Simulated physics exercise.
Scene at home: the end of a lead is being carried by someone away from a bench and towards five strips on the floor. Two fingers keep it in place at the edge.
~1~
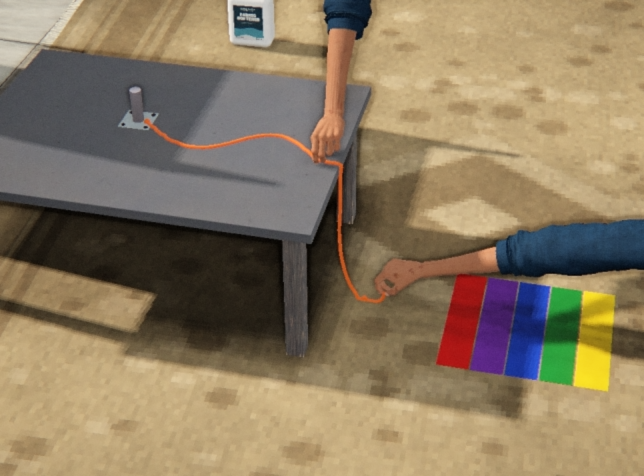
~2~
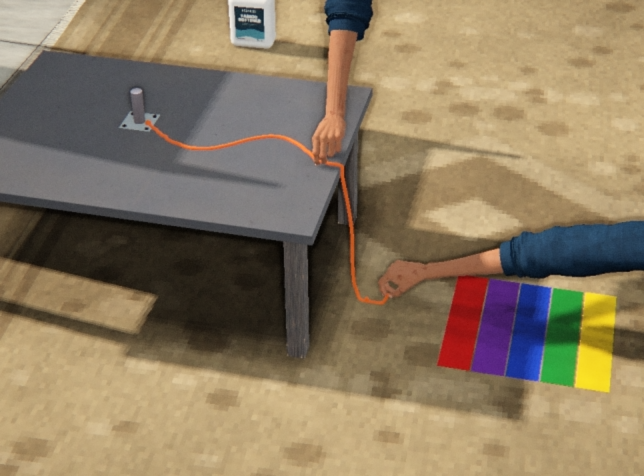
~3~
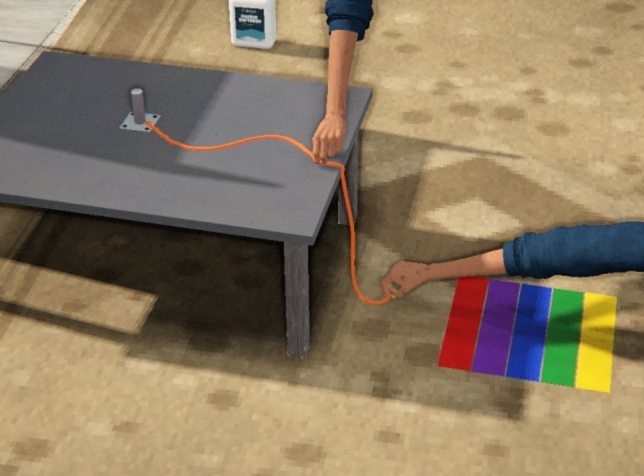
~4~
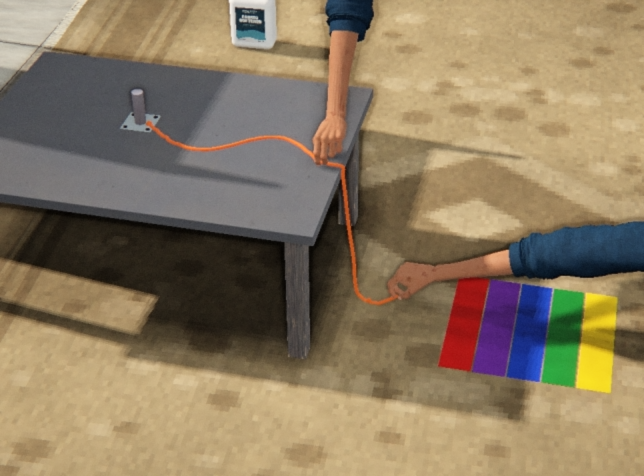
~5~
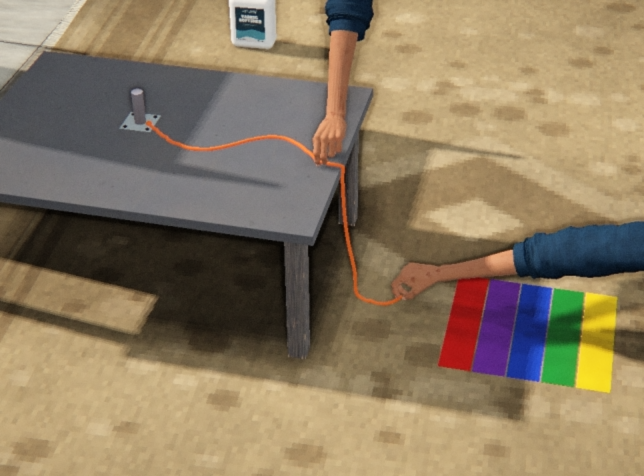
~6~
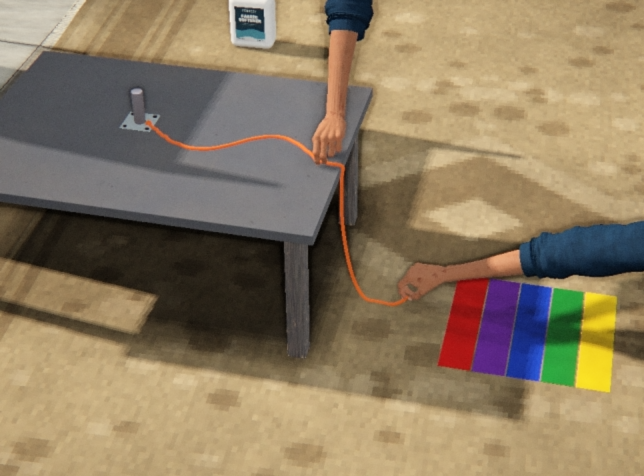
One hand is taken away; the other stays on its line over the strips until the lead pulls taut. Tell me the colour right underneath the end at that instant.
Right underneath is blue.
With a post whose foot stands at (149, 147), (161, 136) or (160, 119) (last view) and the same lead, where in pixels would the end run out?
In pixels, the answers are (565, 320), (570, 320) and (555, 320).
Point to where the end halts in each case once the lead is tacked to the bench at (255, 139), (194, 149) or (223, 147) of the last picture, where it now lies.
That would be (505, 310) for the first, (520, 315) for the second and (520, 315) for the third.
A little later, end near (471, 306); over red.
Next, end near (511, 312); over purple.
When it is tight, end near (535, 316); over blue. It halts on the blue strip.
